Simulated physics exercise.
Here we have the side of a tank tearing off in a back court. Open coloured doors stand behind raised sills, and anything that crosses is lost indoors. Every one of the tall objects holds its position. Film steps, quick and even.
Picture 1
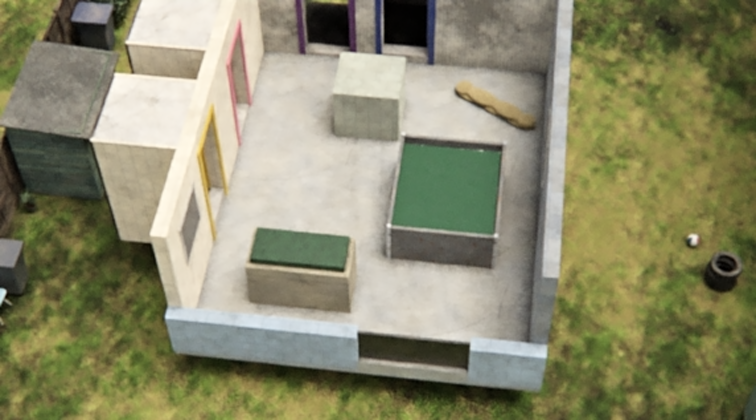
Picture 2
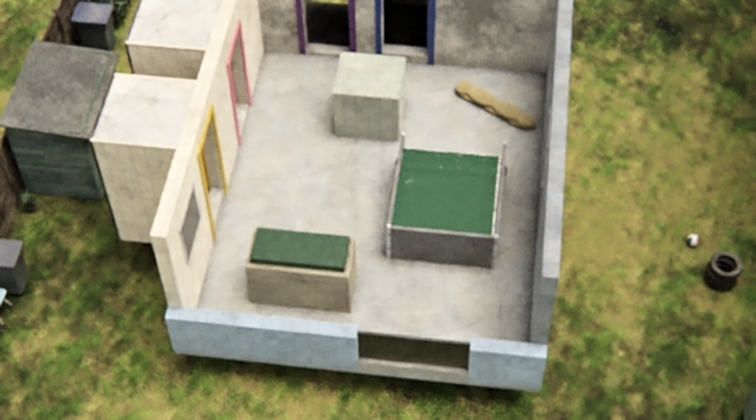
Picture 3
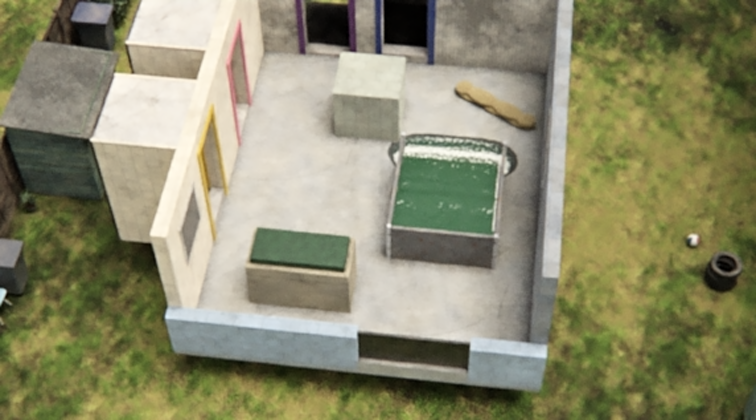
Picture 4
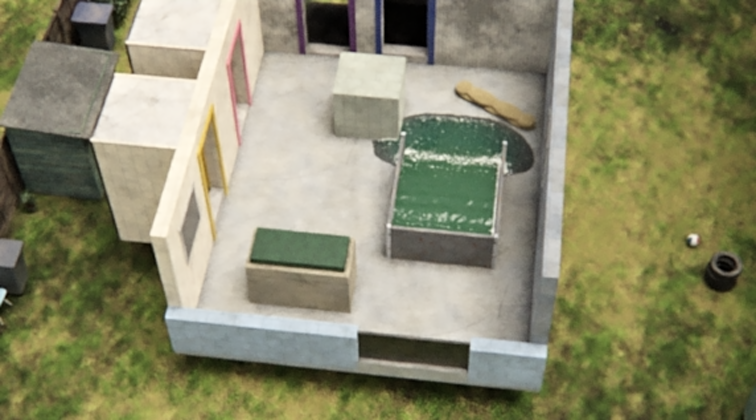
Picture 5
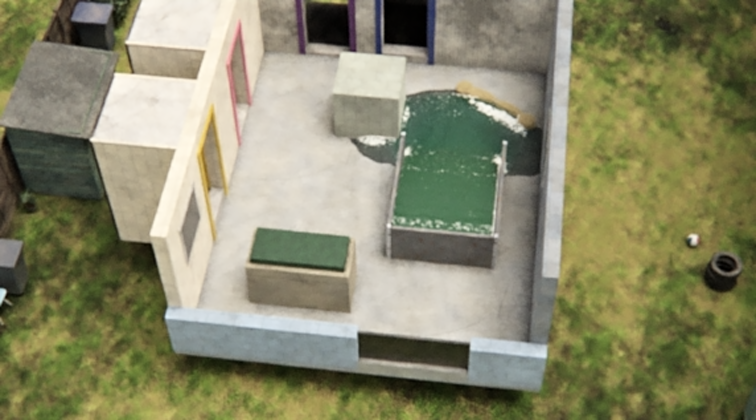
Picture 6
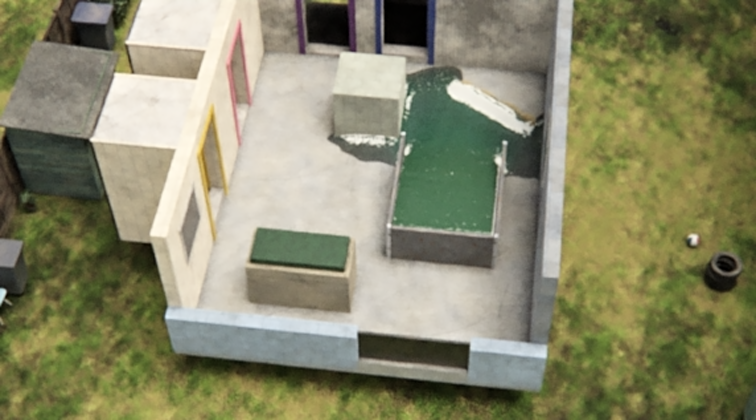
Walled back court with coloured doorways, green water pouring from a tank's far side and spreading past a pale block and plank.
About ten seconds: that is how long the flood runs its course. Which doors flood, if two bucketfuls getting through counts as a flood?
The blue door floods; the yellow door does not flood; the pink door floods; the purple door floods.
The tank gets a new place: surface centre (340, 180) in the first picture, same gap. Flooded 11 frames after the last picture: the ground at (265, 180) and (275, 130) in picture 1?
Taking them in the order given, I'd call it not reached and then drenched.
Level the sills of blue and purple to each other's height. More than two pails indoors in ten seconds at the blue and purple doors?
You'd find the blue door tops the limit and the purple door stays short.
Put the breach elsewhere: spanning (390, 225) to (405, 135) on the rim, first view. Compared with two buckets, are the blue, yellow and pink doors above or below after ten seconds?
The blue door remains within the limit, the yellow door tops the limit and the pink door tops the limit.
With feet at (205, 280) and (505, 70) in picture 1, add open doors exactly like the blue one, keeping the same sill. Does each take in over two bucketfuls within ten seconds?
Door one misses the threshold, door two beats the threshold.
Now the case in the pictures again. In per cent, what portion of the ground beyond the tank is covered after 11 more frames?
Near 40 in a hundred.
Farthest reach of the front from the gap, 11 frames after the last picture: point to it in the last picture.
Estimated pixel: (263, 56).
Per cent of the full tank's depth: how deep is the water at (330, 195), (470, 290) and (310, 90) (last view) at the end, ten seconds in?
First 4, next 8, last 8 in a hundred.
A moment on, water covers 30 % of the floor; the blue door over two buckets in, the yellow door not reached, the pink door not reached, the purple door not reached.
Next, water covers 40 % of the floor; the blue door far over two buckets in, the yellow door not reached, the pink door wet at the sill, nothing in, the purple door wet at the sill, nothing in.
Then, water covers 50 % of the floor; the blue door far over two buckets in, the yellow door wet at the sill, nothing in, the pink door under two buckets in, the purple door under two buckets in.
Later, water covers 85 % of the floor; the blue door far over two buckets in, the yellow door wet at the sill, nothing in, the pink door over two buckets in, the purple door under two buckets in.
In the end, water covers 95 % of the floor; the blue door far over two buckets in, the yellow door wet at the sill, nothing in, the pink door over two buckets in, the purple door over two buckets in.
